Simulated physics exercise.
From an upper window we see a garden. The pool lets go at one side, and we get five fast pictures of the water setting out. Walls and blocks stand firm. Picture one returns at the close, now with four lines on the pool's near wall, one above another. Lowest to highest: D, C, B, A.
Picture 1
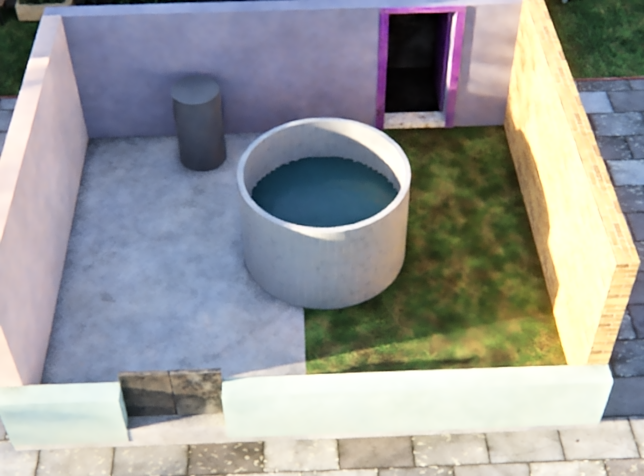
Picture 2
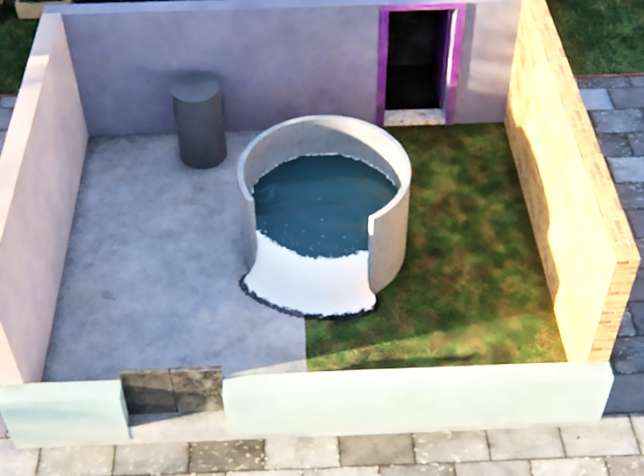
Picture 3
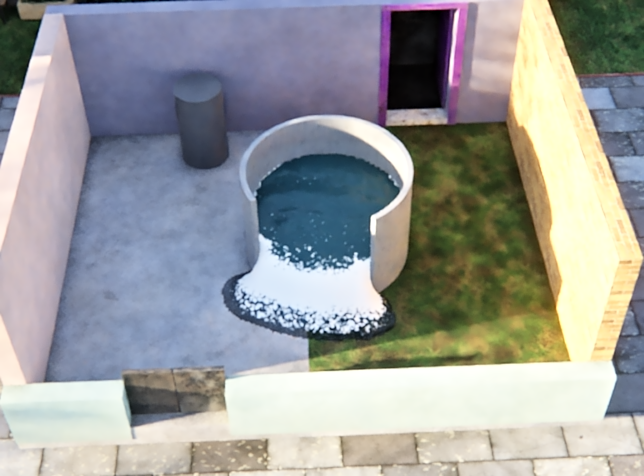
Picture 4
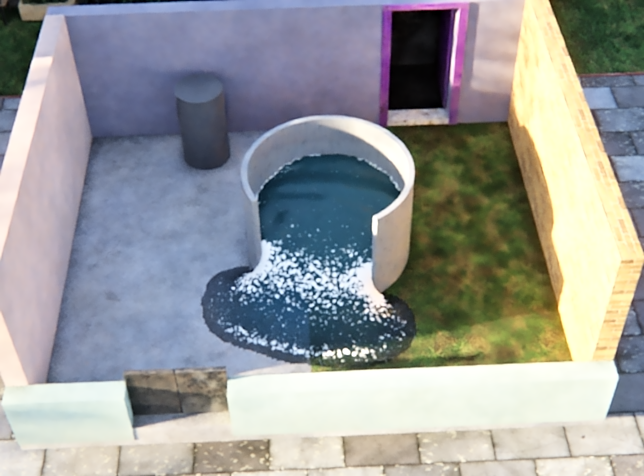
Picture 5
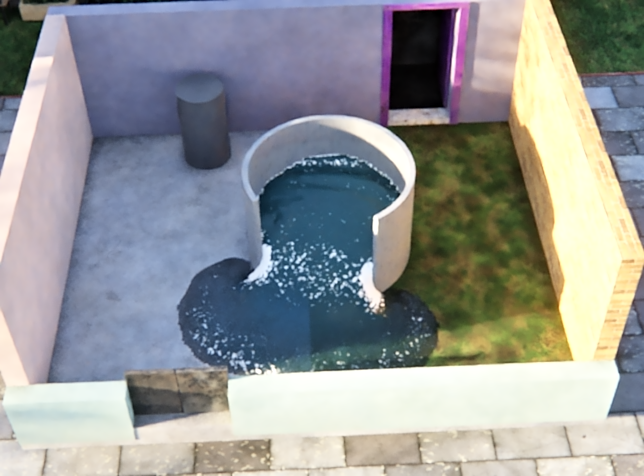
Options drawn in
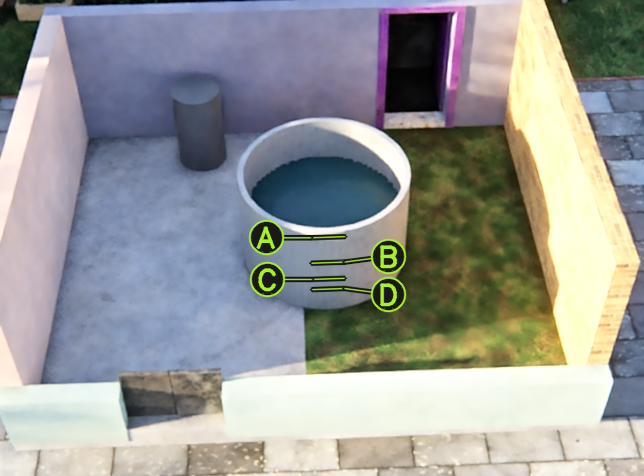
In this clip, a round pool stands full in a walled garden with a purple doorway and a shut gate; its front side opens, and foaming water pours out and spreads across the paving and grass to the front wall.
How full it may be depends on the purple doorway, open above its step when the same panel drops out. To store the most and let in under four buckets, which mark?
B.
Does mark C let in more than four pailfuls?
No.
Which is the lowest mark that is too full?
The answer is A.
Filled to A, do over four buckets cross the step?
Yes.
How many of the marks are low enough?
Three of the four.
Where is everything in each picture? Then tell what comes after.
Water in the pool at rest, its middle at (324, 207); foot of the purple doorway at (414, 128); shut gate at (171, 378).
Water covers 2 % of the ground and shows as far out as (248, 277).
Water covers 4 % of the ground and shows as far out as (231, 288).
Water covers 9 % of the ground and shows as far out as (208, 301).
Water covers 15 % of the ground and shows as far out as (191, 340).
On the marked copy, A at (328, 237); B at (328, 262); C at (328, 278); D at (328, 289); from the bottom up D, C, B, A.
With A, about 11 bucketfuls get in.
With B, a splash gets over, under a bucket.
With C, nothing gets over.
With D, nothing gets over.
